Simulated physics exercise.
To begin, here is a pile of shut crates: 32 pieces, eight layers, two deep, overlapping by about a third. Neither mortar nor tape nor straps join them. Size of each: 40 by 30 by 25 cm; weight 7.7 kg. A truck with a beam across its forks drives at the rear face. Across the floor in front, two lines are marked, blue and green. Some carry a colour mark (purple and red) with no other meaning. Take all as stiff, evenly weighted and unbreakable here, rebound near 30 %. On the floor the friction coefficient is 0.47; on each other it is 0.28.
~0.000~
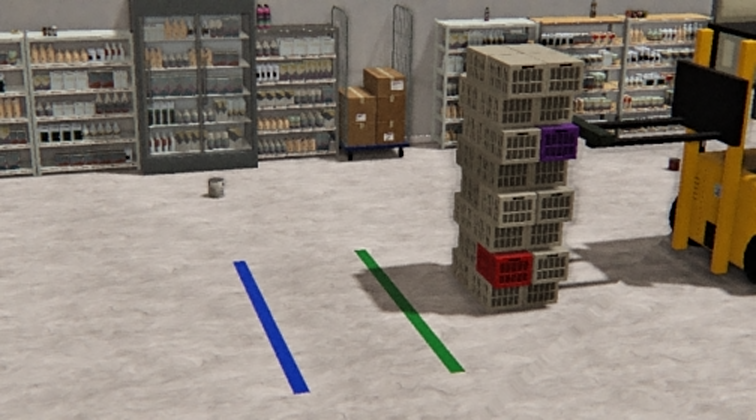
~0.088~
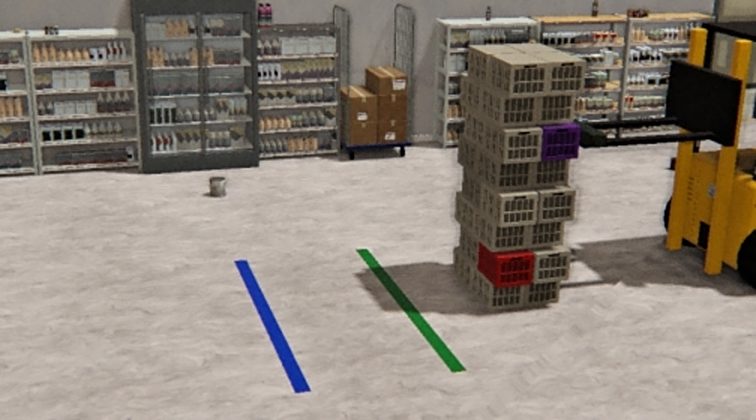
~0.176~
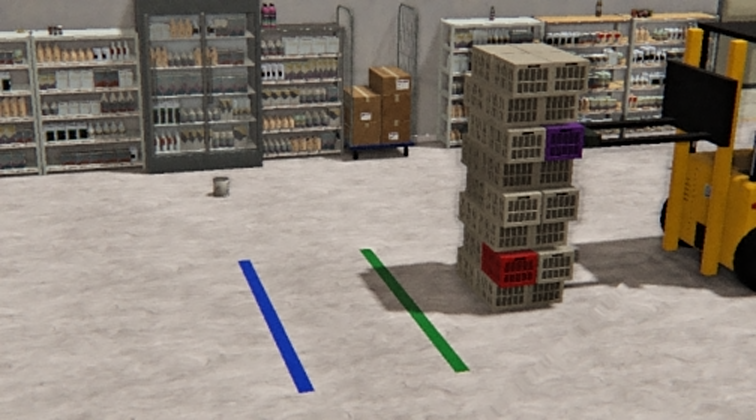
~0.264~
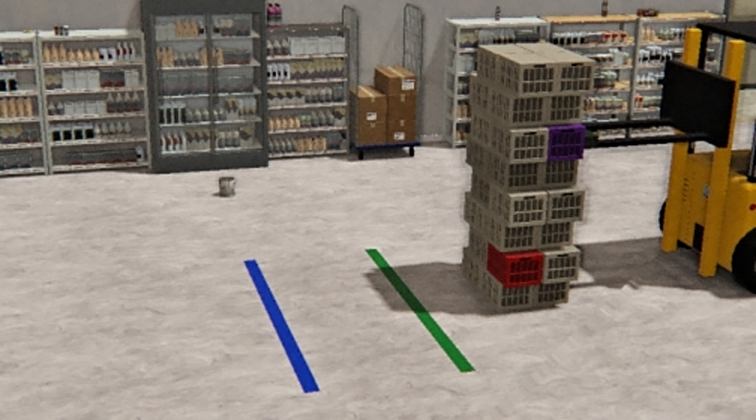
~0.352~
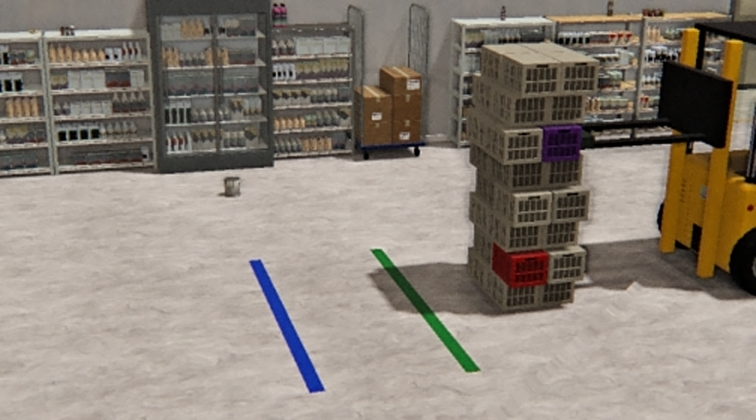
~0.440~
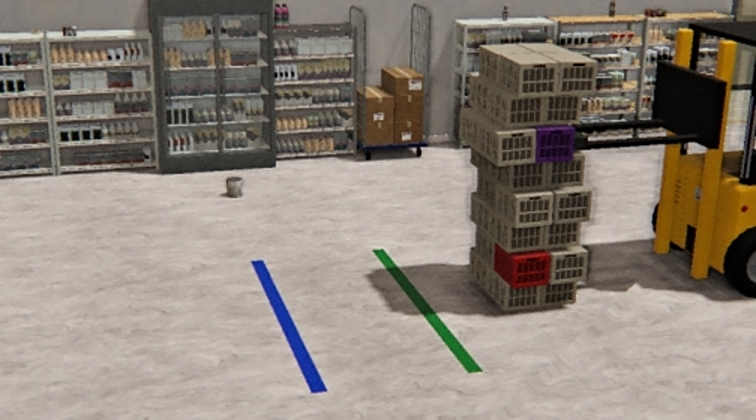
A yellow forklift edged left toward a tall stack of grey crates, then its dark beam pushed into an upper layer, shifting the purple crate and those around it left while the red one below stayed put.
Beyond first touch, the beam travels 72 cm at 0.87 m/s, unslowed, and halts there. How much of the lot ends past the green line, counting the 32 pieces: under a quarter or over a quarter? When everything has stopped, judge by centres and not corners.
Quarter exceeded.
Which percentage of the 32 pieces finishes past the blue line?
Near 20 per cent.
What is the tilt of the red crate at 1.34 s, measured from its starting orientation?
About 0°.
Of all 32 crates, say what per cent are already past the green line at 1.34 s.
25 per cent.
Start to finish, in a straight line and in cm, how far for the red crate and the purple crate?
Result: Red at 10 cm, purple at 280 cm.
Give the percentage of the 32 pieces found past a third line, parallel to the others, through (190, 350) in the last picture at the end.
Around 10 per cent of them.
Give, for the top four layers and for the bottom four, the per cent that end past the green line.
I'd put the top at 80 per cent and the bottom at 20 per cent.
By 0.84 s, none of the 32 crates past the green line, 22 disturbed; purple crate tilted 8°; red crate tilted 8°.
By 1.34 s, 8 of the 32 crates past the green line; purple crate tilted 34°, 18 cm lower; red crate moved 12 cm.
By 1.98 s, 16 of the 32 crates past the green line; purple crate on its side; red crate moved 12 cm.
When it is over (3.4 s), 16 of the 32 crates past the green line; purple crate 1.25 m lower; red crate moved 12 cm. That is 50 per cent. In pixels of the last frame, middles, purple crate near (296, 377), red crate near (508, 264).
